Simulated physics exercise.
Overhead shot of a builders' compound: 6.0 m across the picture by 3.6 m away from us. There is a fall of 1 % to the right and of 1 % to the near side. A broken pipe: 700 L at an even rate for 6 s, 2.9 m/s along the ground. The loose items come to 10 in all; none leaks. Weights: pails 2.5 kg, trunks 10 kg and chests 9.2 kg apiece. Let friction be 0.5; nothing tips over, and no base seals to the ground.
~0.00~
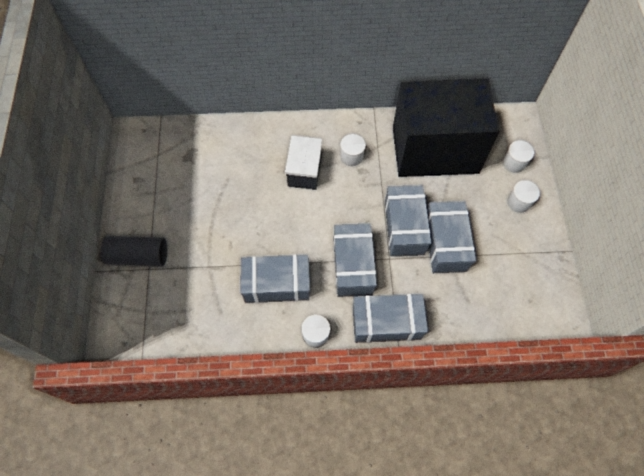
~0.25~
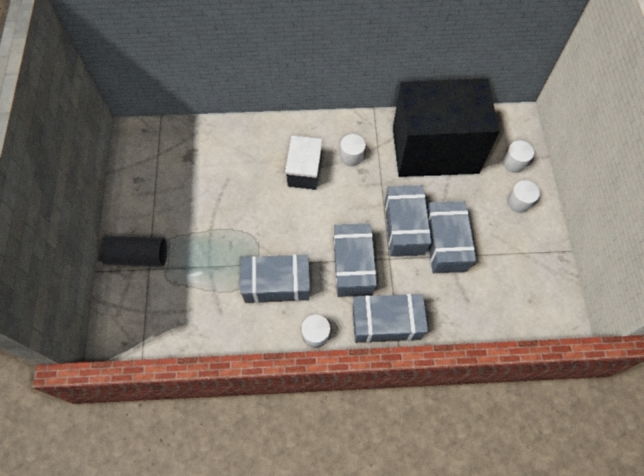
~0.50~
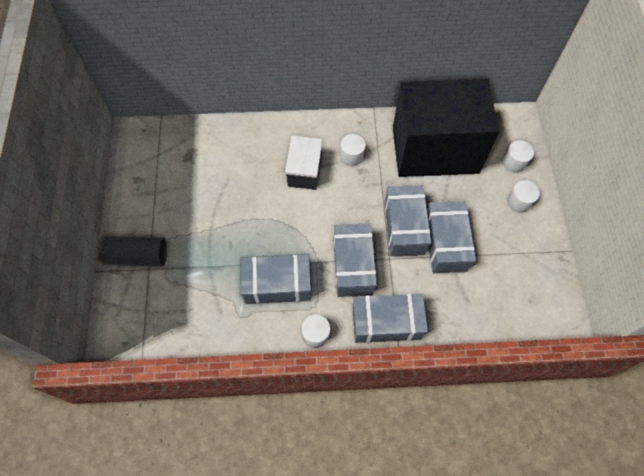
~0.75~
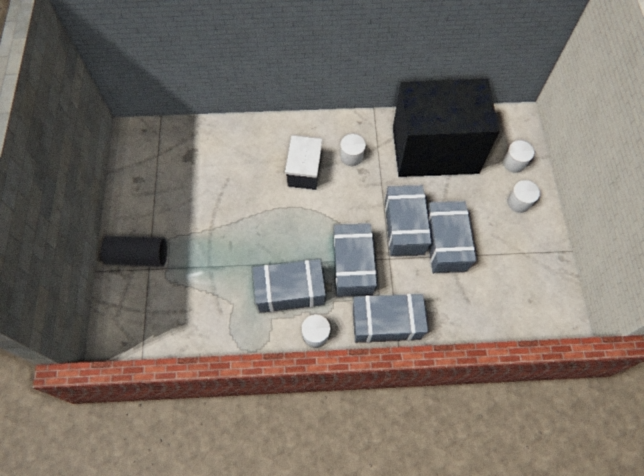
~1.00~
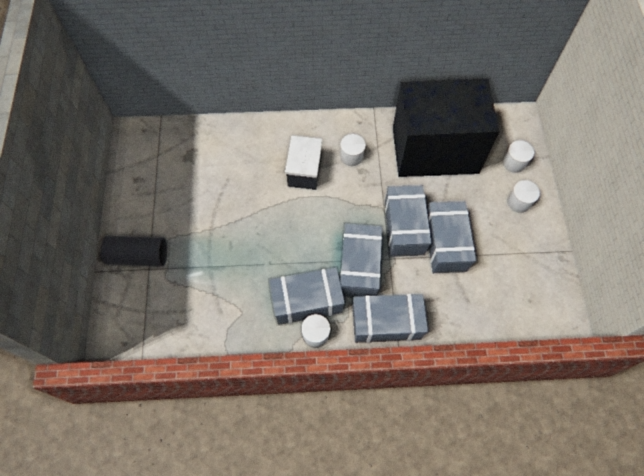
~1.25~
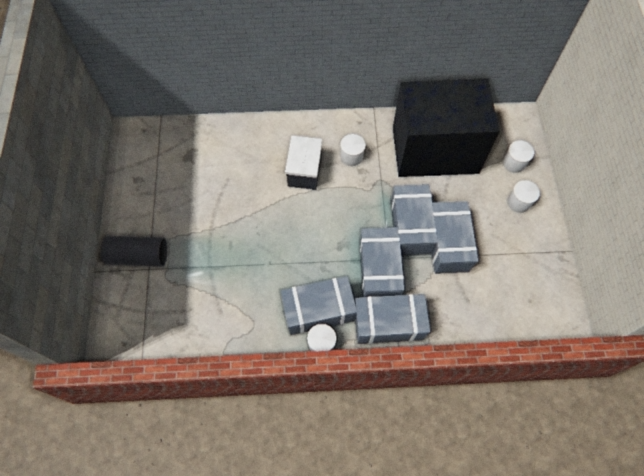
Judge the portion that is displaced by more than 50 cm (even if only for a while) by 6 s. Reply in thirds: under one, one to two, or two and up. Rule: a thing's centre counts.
Two and up, in thirds.
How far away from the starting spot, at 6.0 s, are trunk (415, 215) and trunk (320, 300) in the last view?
Taking them in the order asked, 200 cm and then 200 cm.
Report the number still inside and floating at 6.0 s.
Total: 7.
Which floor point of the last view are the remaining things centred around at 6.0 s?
I'd say about (465, 212) in the last view.
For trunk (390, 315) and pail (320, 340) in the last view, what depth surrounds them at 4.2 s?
Roughly 7 and 8 cm.
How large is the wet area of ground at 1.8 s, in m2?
The covered patch comes to about 6.5 m2.
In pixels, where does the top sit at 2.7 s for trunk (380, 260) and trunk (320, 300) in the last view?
Around (508, 278) and (362, 308).
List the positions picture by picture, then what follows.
In the first frame, a trunk at (274, 273) rests on the ground; a trunk at (354, 254), on the bottom; 0.0 m2 under water; 0 of 10 have shifted.
In the second frame, a trunk at (274, 273), on the bottom; a trunk at (354, 254), on the bottom; 0.7 m2 under water; 0 of 10 have shifted.
In the third frame, a trunk at (275, 274) rests on the ground; a trunk at (354, 254), on the bottom; 1.4 m2 under water; 0 of 10 have shifted.
In the fourth frame, a trunk at (288, 281), on the bottom, 19 cm from its start; a trunk at (354, 254) rests on the ground; 2.4 m2 under water; 1 of 10 have shifted.
In the fifth frame, a trunk at (306, 291), on the bottom, 44 cm from its start; a trunk at (361, 255), on the bottom, 8 cm from its start; water covers 3.5 m2; 2 of 10 have shifted.
In the sixth frame, a trunk at (318, 301), on the bottom, 61 cm from its start; a trunk at (382, 258), on the bottom, 33 cm from its start; water covers 4.3 m2; 4 of 10 have shifted.
After 1.8 s 2 of 10 are over 50 cm from their spots; 3 afloat.
After 2.7 s 5 of 10 are over 50 cm from their spots; 5 afloat.
After 4.2 s 6 of 10 are over 50 cm from their spots; 7 afloat.
After 6.0 s 8 of 10 are over 50 cm from their spots, and 8 have been at some point; 7 afloat.
